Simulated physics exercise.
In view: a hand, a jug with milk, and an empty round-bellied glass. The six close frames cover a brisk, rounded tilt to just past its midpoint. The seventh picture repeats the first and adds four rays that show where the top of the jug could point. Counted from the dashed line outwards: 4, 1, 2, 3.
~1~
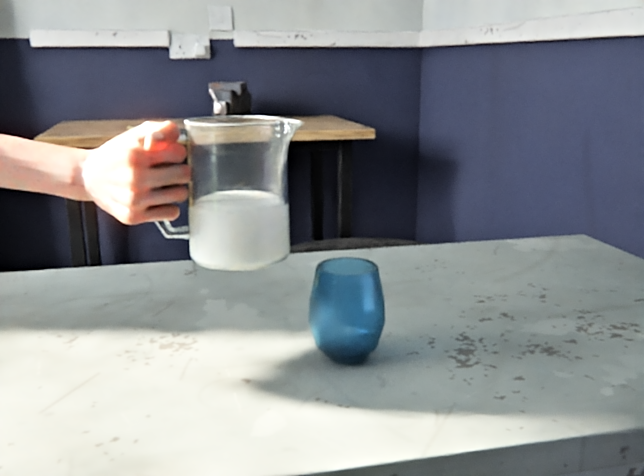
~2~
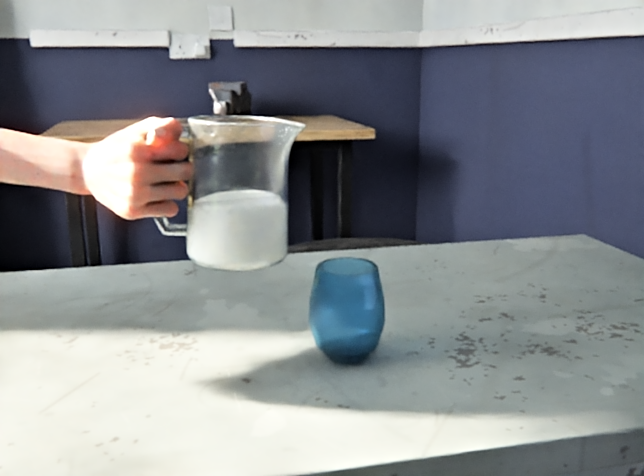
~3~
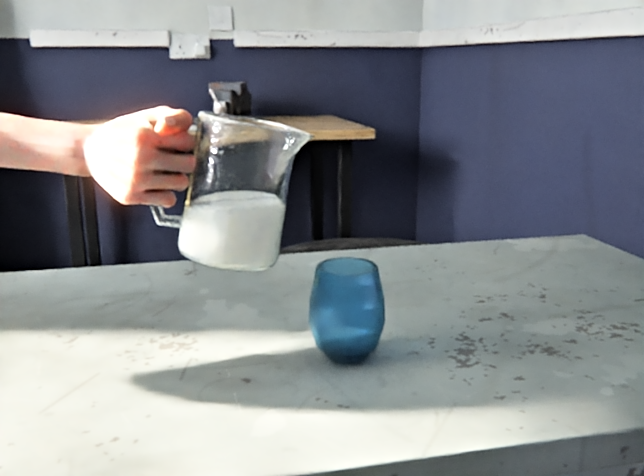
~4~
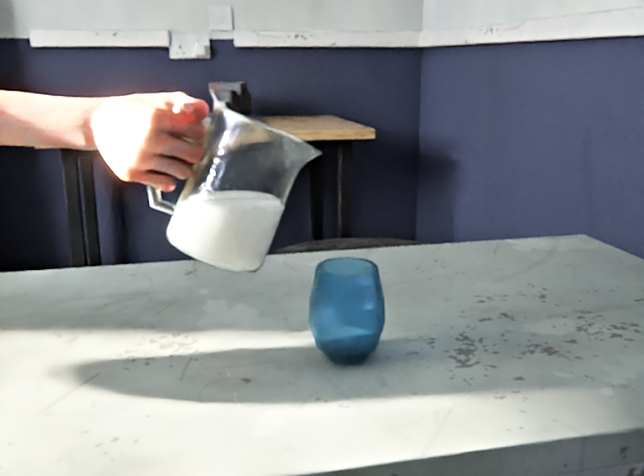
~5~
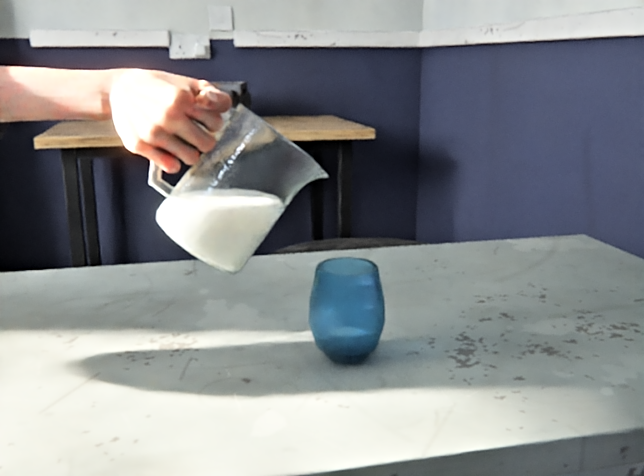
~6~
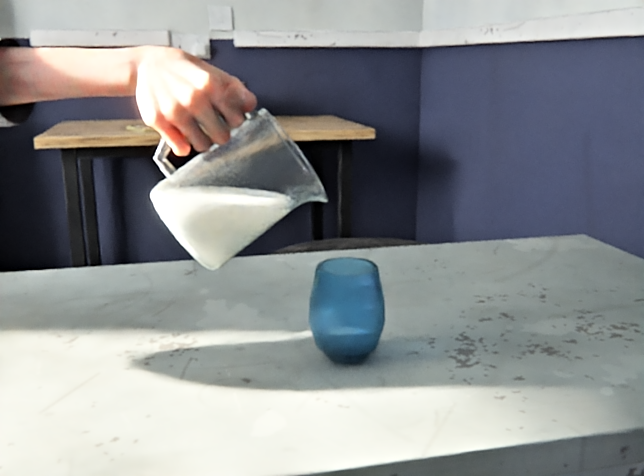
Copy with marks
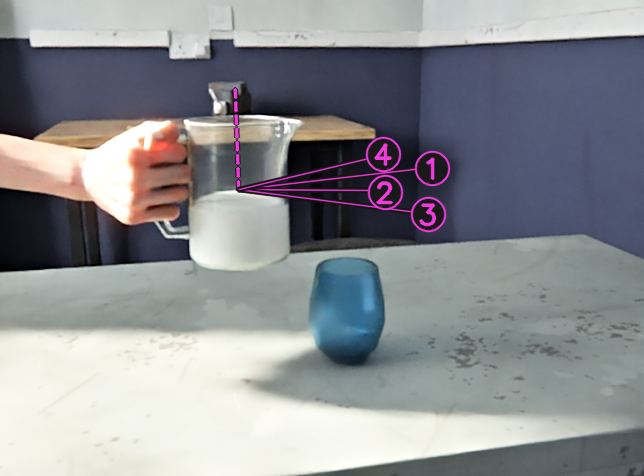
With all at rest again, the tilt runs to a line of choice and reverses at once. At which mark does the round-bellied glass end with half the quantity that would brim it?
The answer is line 4.
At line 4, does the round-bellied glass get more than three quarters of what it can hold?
No, less.
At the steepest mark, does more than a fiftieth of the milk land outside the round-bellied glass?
Yes.
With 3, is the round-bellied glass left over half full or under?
Over half.
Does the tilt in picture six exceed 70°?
No, it does not.
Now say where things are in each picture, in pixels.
In the first frame, upright, lip at (301, 122); rim of the round-bellied glass round (347, 265); nothing has left yet.
In the second frame, tipped about 3°, lip at (304, 125); nothing has left yet.
In the third frame, tipped about 11°, lip at (312, 135); nothing has left yet.
In the fourth frame, tipped about 23°, lip at (321, 152); nothing has left yet.
In the fifth frame, tipped about 38°, lip at (327, 175); nothing has left yet.
In the sixth frame, tipped about 55°, lip at (326, 199); nothing has left yet.
In magenta, 1 at (415, 169); 2 at (368, 190); 3 at (411, 211); 4 at (366, 159).
With 1, the round-bellied glass ends with about 65 % of what it can hold; 5 % of the milk is spilt.
With 2, the round-bellied glass ends with about 77 % of what it can hold; 10 % of the milk is spilt.
With 3, the round-bellied glass ends with about 80 % of what it can hold; 20 % of the milk is spilt.
With 4, the round-bellied glass ends with about 46 % of what it can hold; 4 % of the milk is spilt.
